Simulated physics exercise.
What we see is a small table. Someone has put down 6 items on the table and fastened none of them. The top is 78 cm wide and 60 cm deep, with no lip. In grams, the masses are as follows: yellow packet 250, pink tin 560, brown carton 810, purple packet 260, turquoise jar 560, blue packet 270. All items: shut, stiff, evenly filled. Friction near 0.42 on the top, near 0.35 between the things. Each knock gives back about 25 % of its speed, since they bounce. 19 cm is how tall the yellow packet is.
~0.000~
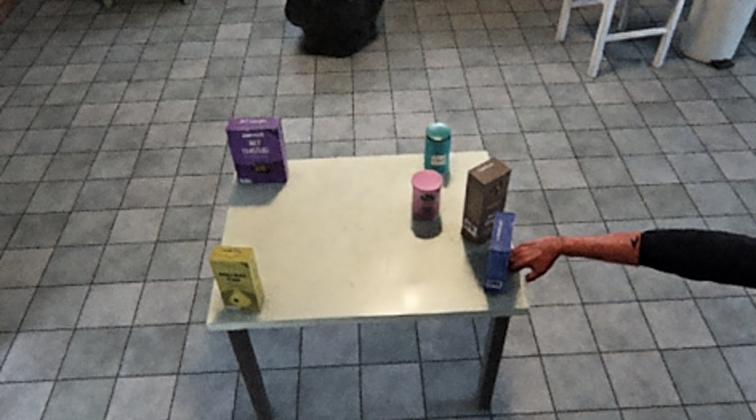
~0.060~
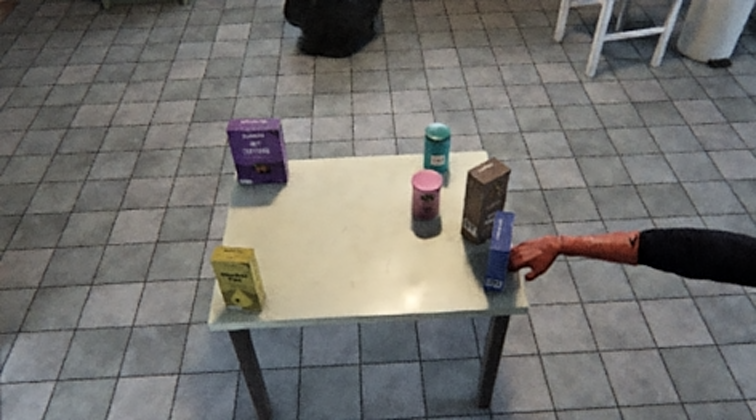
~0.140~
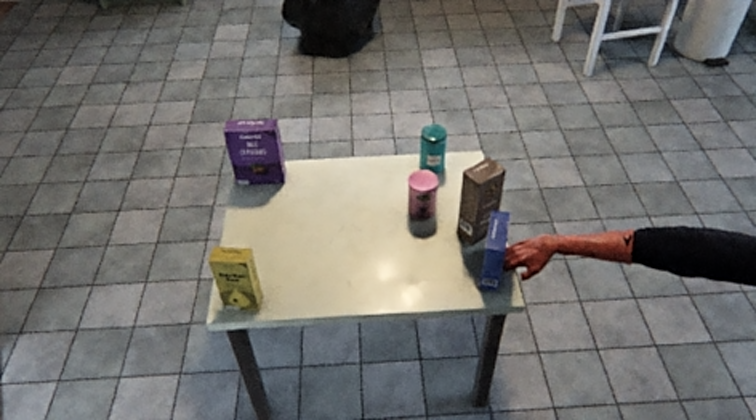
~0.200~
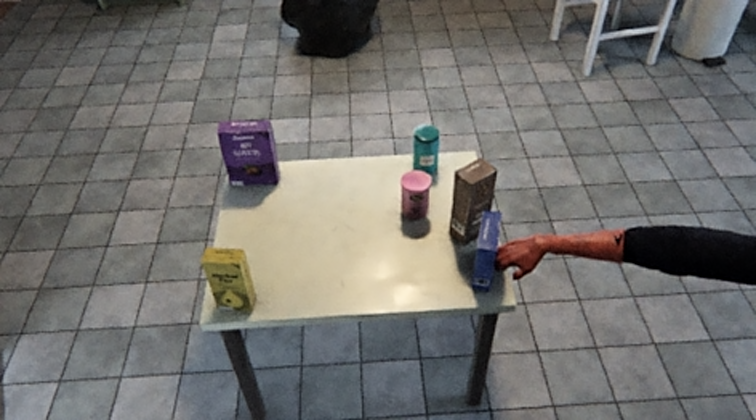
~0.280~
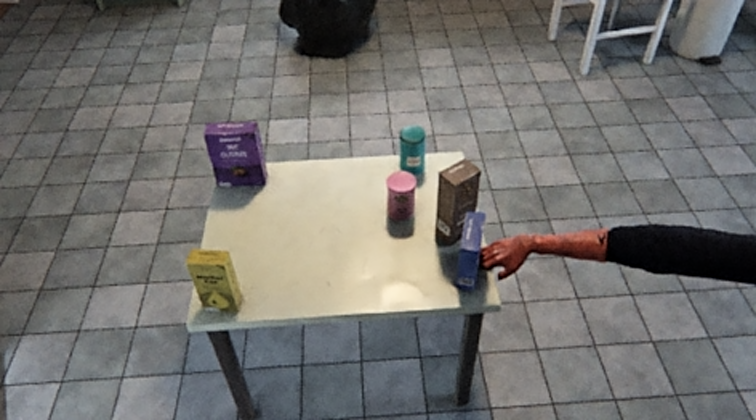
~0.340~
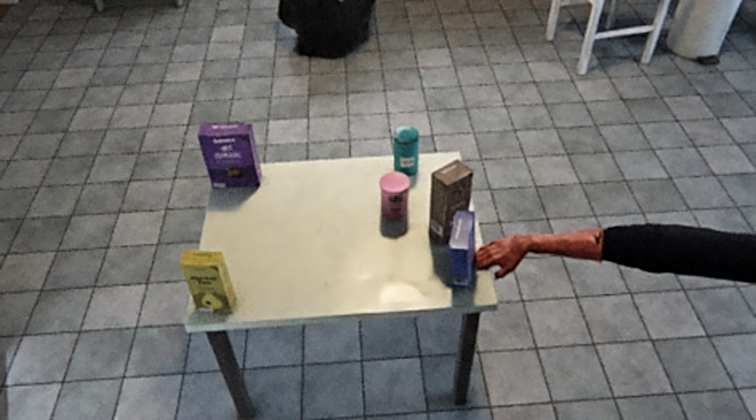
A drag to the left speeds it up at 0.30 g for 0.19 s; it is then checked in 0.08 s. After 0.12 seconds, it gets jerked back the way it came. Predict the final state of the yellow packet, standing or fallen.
Standing.
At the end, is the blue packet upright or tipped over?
Well, the blue packet tumbles down.
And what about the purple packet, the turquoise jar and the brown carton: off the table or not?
Observed: Purple packet remains in bounds; turquoise jar remains in bounds; brown carton remains in bounds.
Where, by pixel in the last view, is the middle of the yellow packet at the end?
It winds up close to (246, 280).
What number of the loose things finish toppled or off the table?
1.
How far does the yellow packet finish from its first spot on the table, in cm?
Start to finish, roughly 0 cm.
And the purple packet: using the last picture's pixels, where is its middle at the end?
Around (261, 154).
After 0.94 s, blue packet now off the table.
After 1.24 s, things are still on the move.
In the end (1.5 s), off the table and tipped over, blue packet; the other 5 under 5 cm from the start. At the end, from the last picture's camera, yellow packet near (246, 280).
